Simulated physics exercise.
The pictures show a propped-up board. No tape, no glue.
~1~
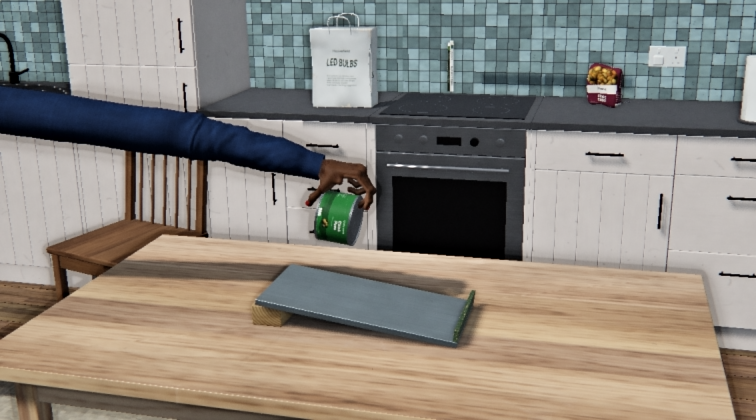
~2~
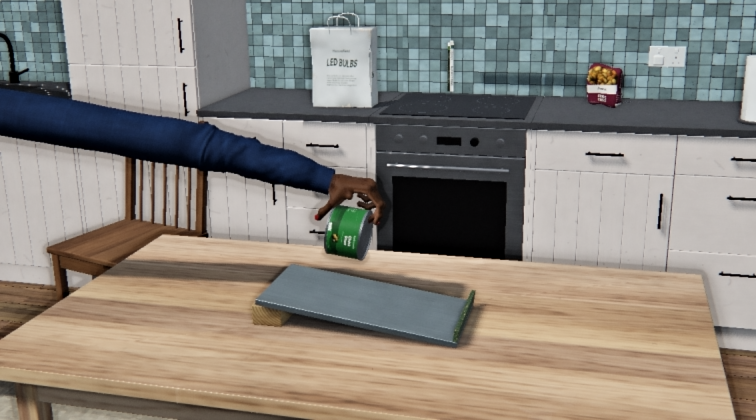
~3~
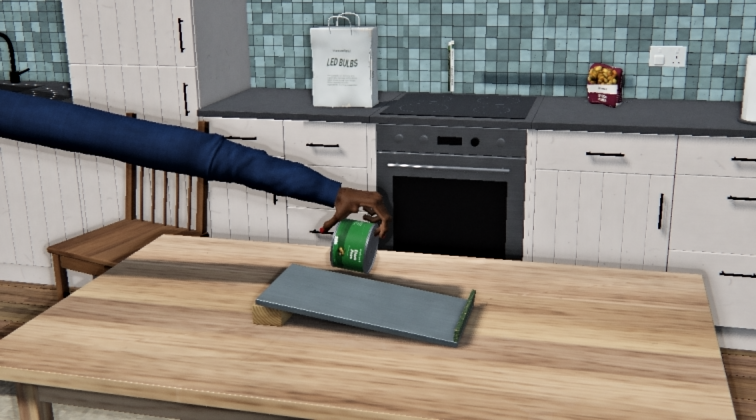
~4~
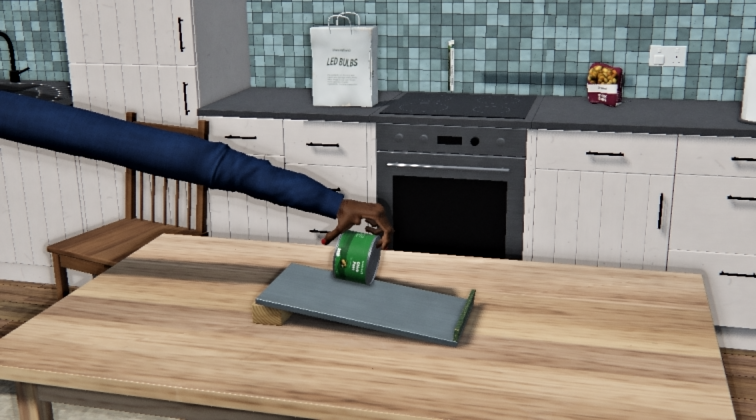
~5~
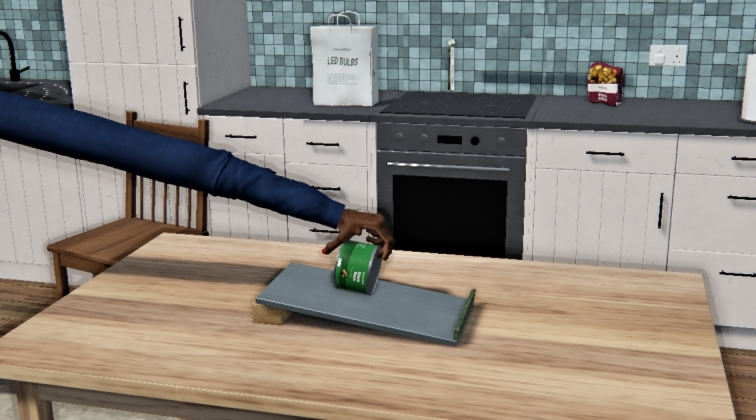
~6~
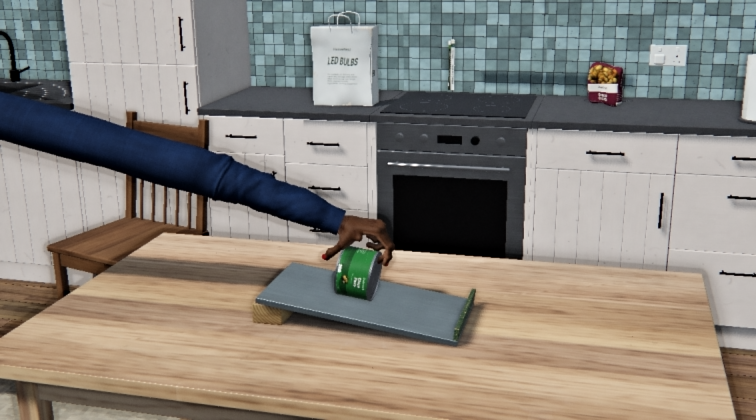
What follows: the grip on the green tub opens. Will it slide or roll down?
The green tub keeps its place.
Then, 0.20 s on from there, no change.
Then, 0.50 s on from there, green tub resting near (359, 273).
In the end, it is unmoved. At the end, from the last picture's camera, green tub near (359, 273). The green tub remains at rest.
